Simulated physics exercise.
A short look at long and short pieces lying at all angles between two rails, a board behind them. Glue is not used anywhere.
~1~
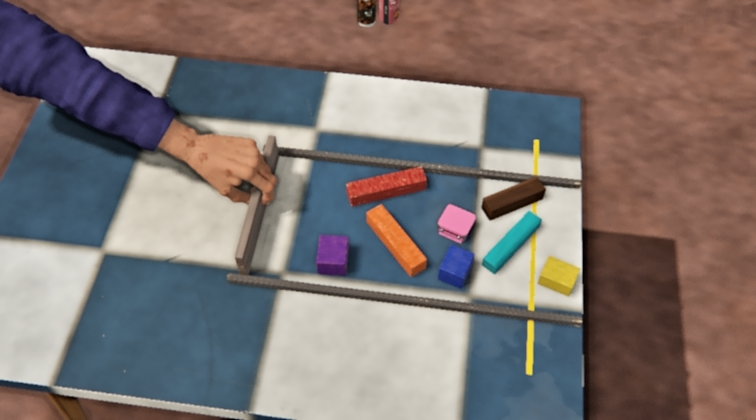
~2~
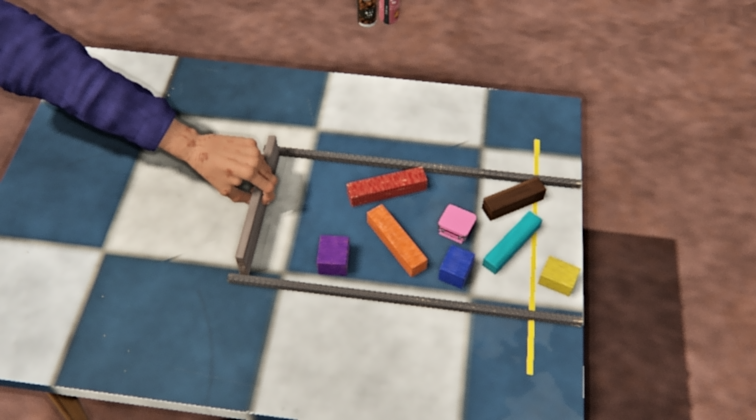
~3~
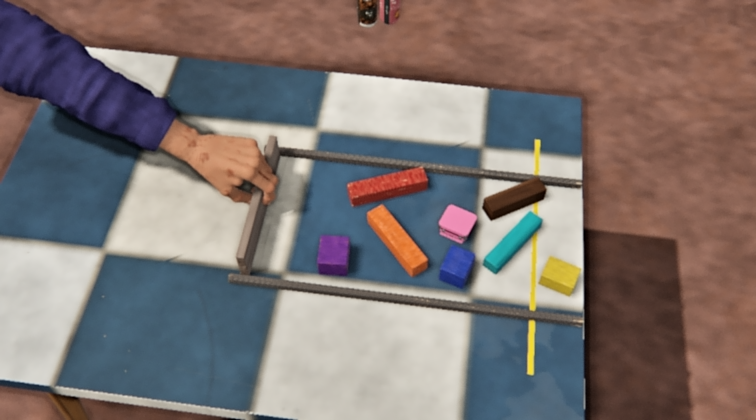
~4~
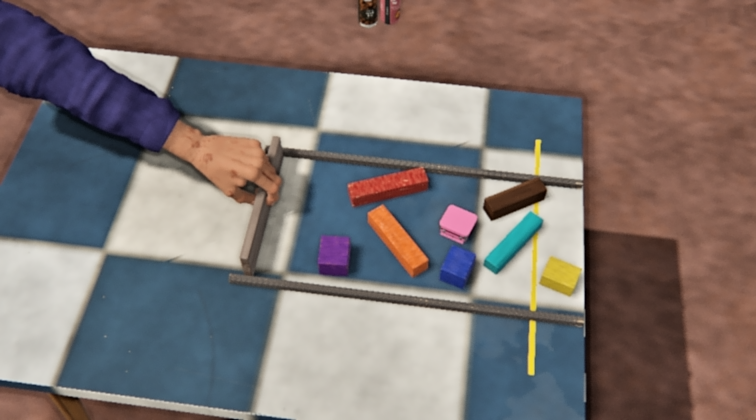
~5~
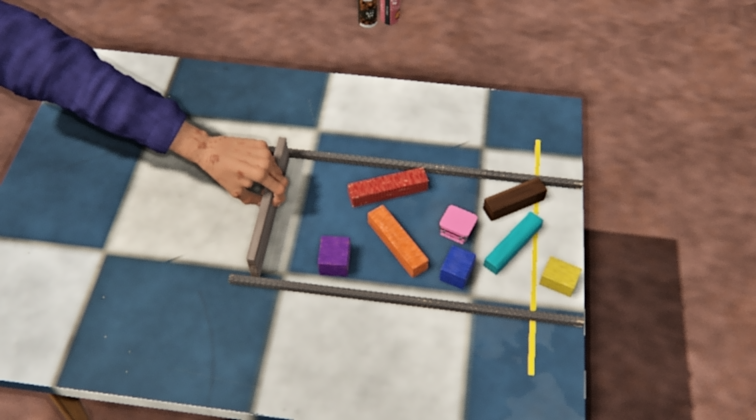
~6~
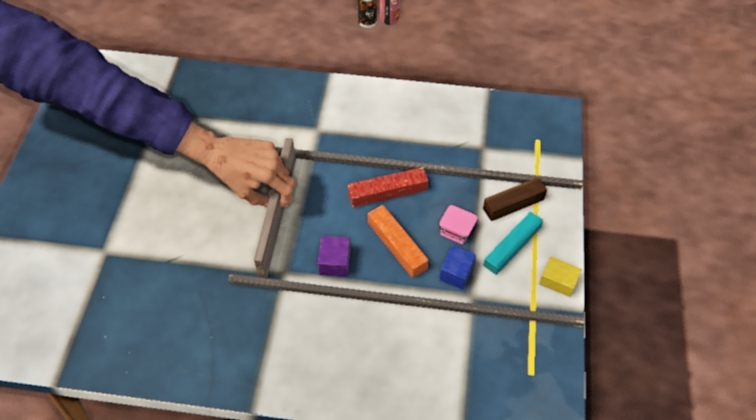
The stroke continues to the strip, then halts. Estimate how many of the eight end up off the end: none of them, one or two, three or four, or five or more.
The ones that fall? Three or four of them, I think.
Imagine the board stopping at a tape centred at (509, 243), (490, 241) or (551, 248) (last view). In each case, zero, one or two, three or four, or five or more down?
Result per tape, as listed: 1 or 2; just one or two; at least five.
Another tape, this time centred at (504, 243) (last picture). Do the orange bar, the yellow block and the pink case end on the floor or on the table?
Well, the orange bar stays where it is, the yellow block comes off, and the pink case? It stays where it is.
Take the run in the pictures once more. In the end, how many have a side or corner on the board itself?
I count 3 of them.
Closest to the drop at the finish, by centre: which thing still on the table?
Foremost is the pink case.
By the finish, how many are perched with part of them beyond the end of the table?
Overhang count: 3.
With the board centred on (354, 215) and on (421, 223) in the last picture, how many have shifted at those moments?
2 and 6.
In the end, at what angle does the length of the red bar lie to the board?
The angle comes out near 60 degrees.
A little later, none off yet; yellow block at rest near (560, 277); turquoise stick at rest near (514, 243); brown stick at rest near (515, 199).
Next, none off yet; yellow block shifted a little near (571, 278); turquoise stick shifted a little near (543, 248); brown stick shifted a little near (540, 201).
When it is over, the number that fall off is three or four; down, blue block, brown stick, turquoise stick and yellow block.
